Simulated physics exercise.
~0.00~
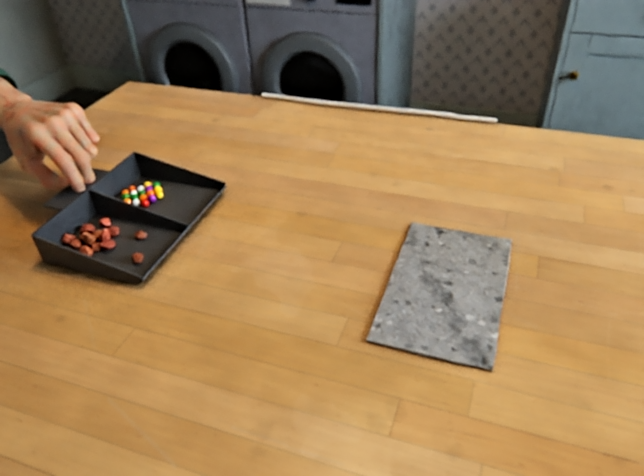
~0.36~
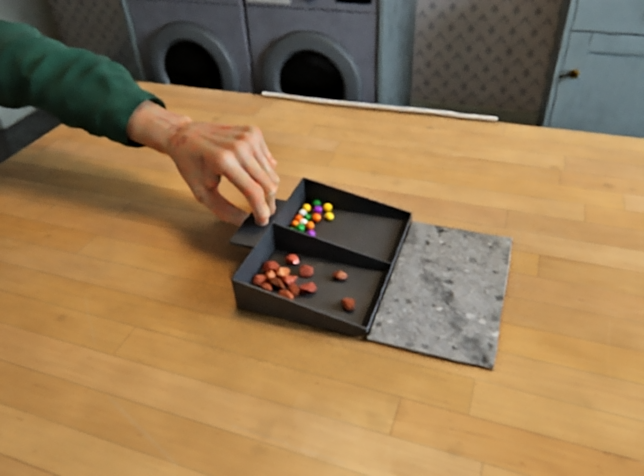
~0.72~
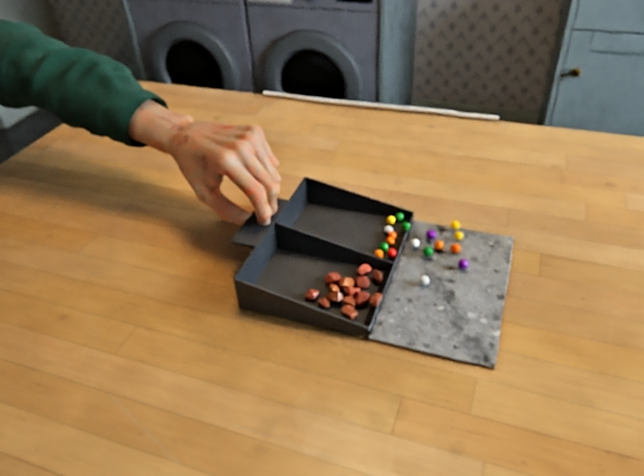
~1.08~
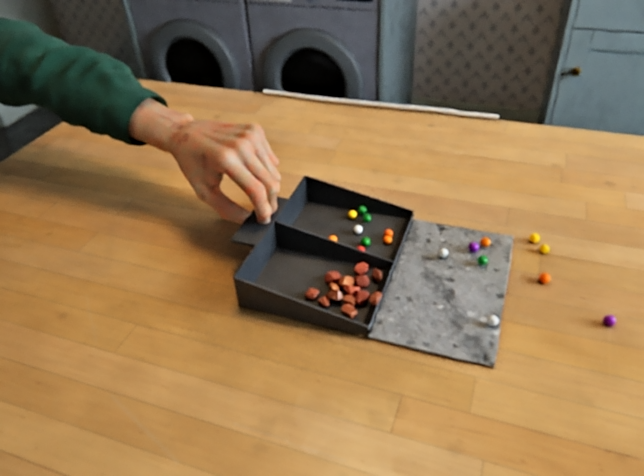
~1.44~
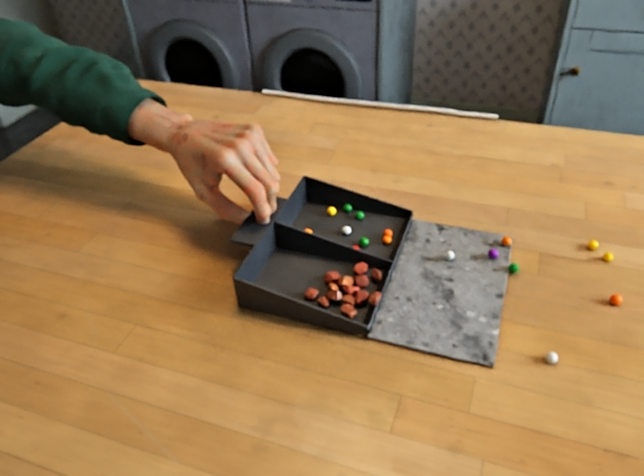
In this clip, a hand slides a divided black tray rightward across a wooden counter until it meets a gray speckled slab. The reddish-brown pieces shift toward the front rim and stay inside, while about half the colorful balls spill over the slab and onto the counter.
